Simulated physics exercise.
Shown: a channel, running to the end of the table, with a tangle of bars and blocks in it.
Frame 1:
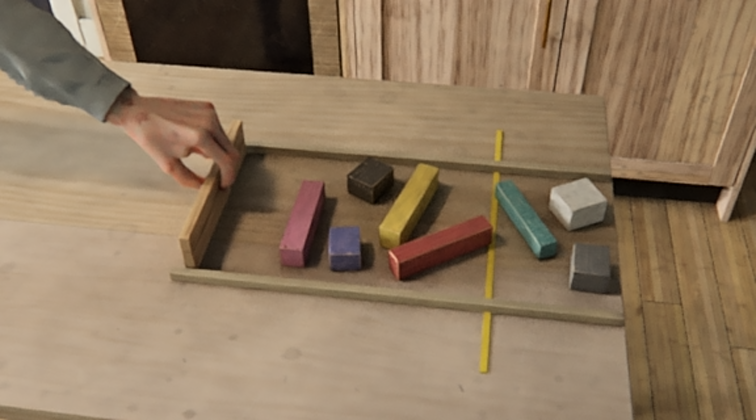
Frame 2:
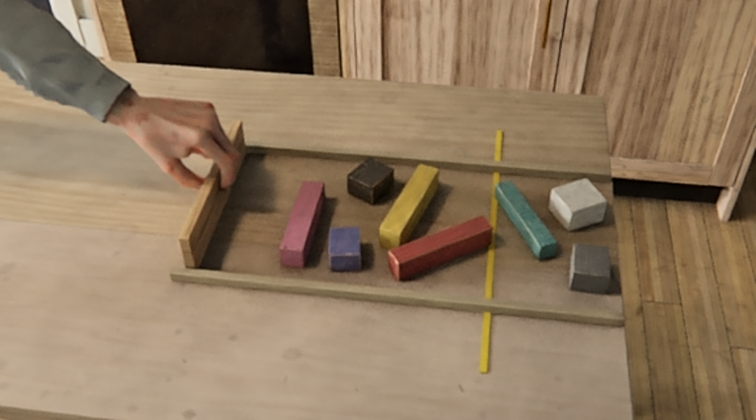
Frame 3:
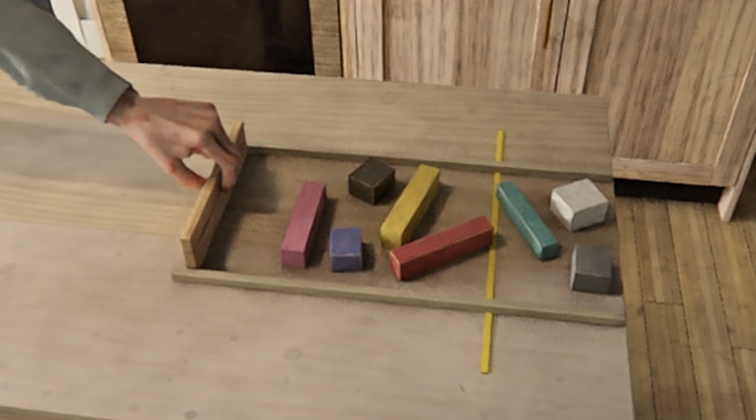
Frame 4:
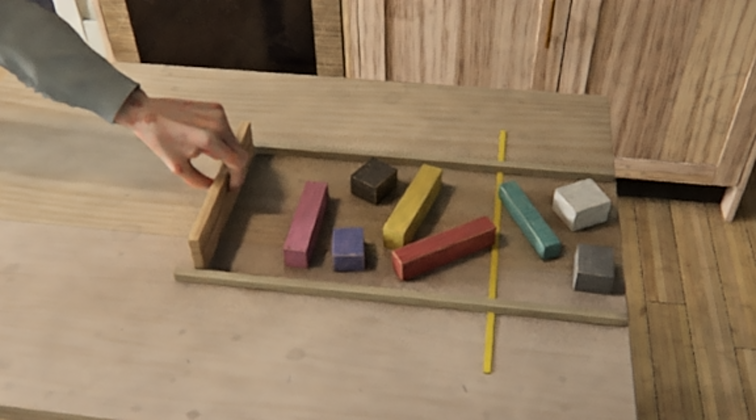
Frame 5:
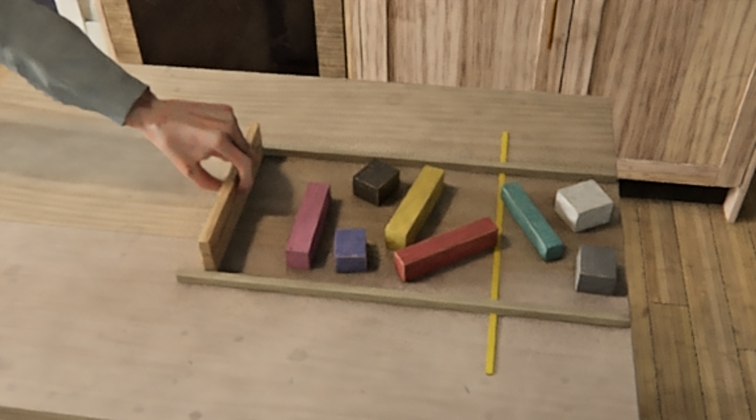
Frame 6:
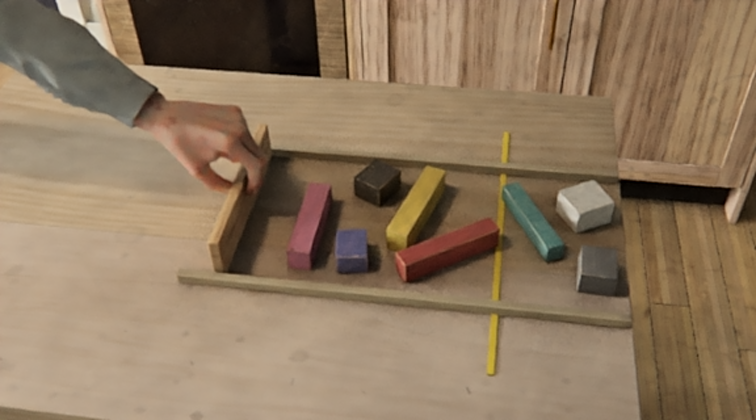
On a wooden table, a hand slides an upright board slightly right toward scattered coloured bars and blocks between two rails.
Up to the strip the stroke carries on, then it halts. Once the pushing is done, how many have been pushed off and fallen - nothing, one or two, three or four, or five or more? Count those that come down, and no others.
By then nothing has fallen.
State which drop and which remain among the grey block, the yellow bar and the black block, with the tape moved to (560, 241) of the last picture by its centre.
Well, the grey block comes off, the yellow bar stays where it is, and the black block? It stays where it is.
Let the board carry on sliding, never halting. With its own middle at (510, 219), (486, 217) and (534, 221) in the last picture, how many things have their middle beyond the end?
The counts: 0, 0 and 2.
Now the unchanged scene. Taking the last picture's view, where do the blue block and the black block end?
Blue block: (538, 278); black block: (519, 190).
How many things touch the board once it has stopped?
The count comes out at 2.
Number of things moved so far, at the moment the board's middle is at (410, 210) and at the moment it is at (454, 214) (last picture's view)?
The count is 5 at the first point and 6 at the second.
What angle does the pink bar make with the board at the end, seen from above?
Roughly 0° out of line.
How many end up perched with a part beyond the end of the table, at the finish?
2 in all.
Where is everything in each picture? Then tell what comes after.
Grey block (590, 268); white block (578, 205); turquoise bar (524, 218); board (216, 191); tape (493, 233), in the first picture.
White block (577, 205); blue block (345, 249), in the second picture.
Turquoise bar (526, 219); black block (372, 181), in the third picture.
Grey block (594, 269); board (224, 192), in the fourth picture.
White block (583, 206); yellow bar (416, 208), in the fifth picture.
Grey block (597, 270); white block (585, 206); turquoise bar (531, 220); board (243, 195); tape (500, 235), in the sixth picture.
Soon after, none off yet; grey block at rest near (597, 270); white block at rest near (585, 206); turquoise bar at rest near (531, 220).
Then, none off yet; grey block at rest near (597, 270); white block at rest near (585, 206); turquoise bar moved a little near (548, 221).
At rest, the number that fall off is zero.
